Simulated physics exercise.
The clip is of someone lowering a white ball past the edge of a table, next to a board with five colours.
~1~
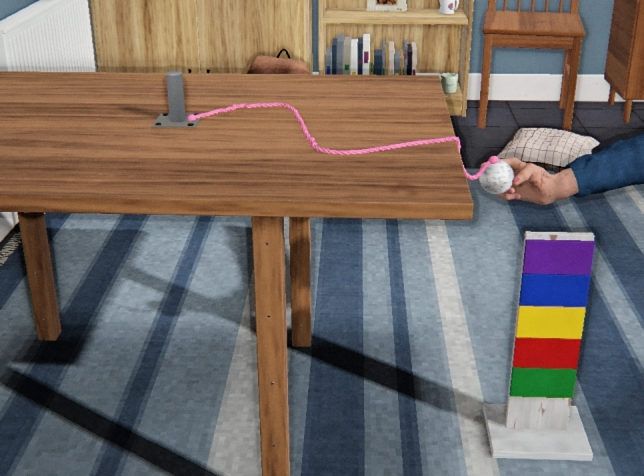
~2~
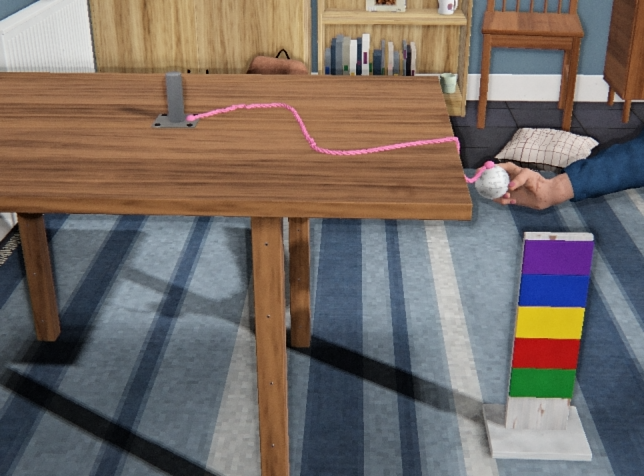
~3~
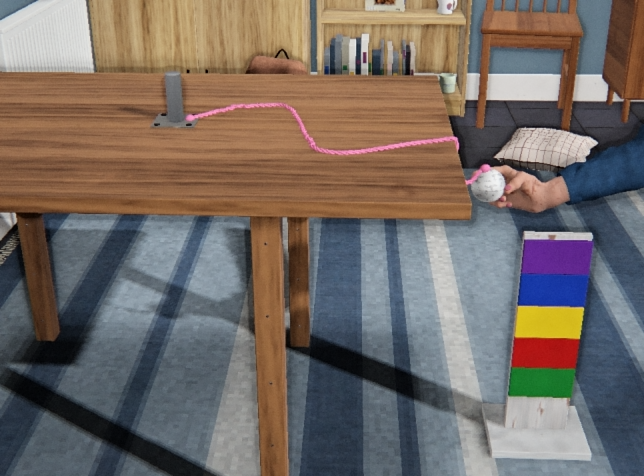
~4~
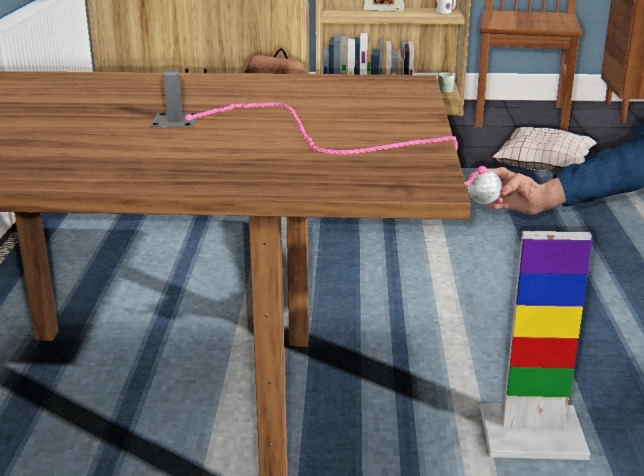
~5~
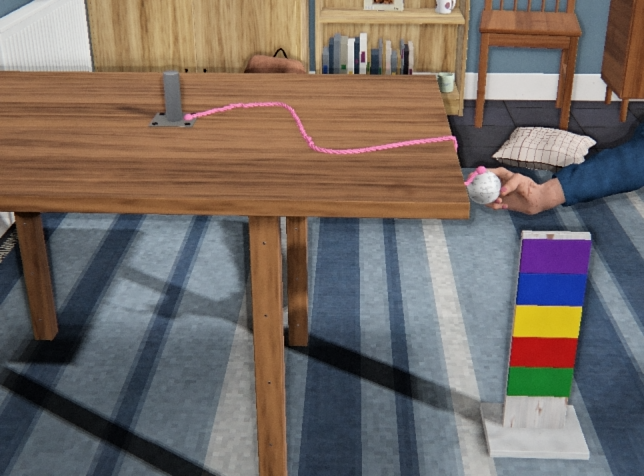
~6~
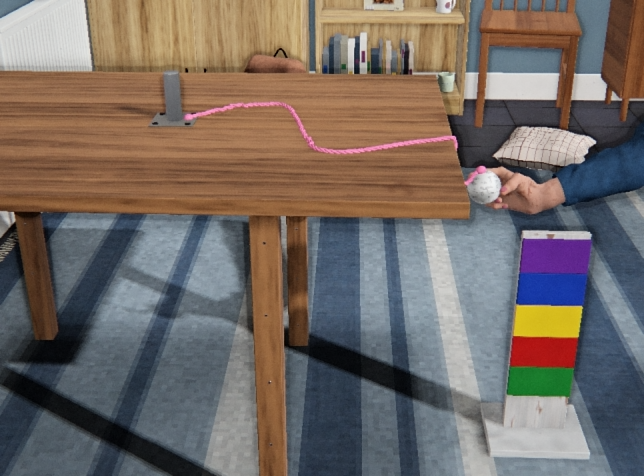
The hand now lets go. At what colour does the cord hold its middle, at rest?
Its centre hangs level with the red band.
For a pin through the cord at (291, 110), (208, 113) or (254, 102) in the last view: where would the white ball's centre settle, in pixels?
Near (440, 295), (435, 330) and (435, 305).
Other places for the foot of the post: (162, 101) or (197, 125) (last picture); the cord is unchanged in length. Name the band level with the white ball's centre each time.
In that order: Yellow; green.
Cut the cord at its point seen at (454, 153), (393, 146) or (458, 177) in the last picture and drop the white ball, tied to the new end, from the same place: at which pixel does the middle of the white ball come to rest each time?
Near (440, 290), (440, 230) and (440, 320).
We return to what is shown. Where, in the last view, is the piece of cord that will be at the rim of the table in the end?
It lies at about (310, 145).
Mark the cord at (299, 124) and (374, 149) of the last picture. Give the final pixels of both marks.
About (381, 120), and the other about (446, 186).
Early on, ball near (468, 348); level with red.
Midway, ball near (415, 315); level with red.
Near the end, ball near (446, 338); level with red.
Finally, ball near (433, 333); level with red. Its middle rests at the red band.
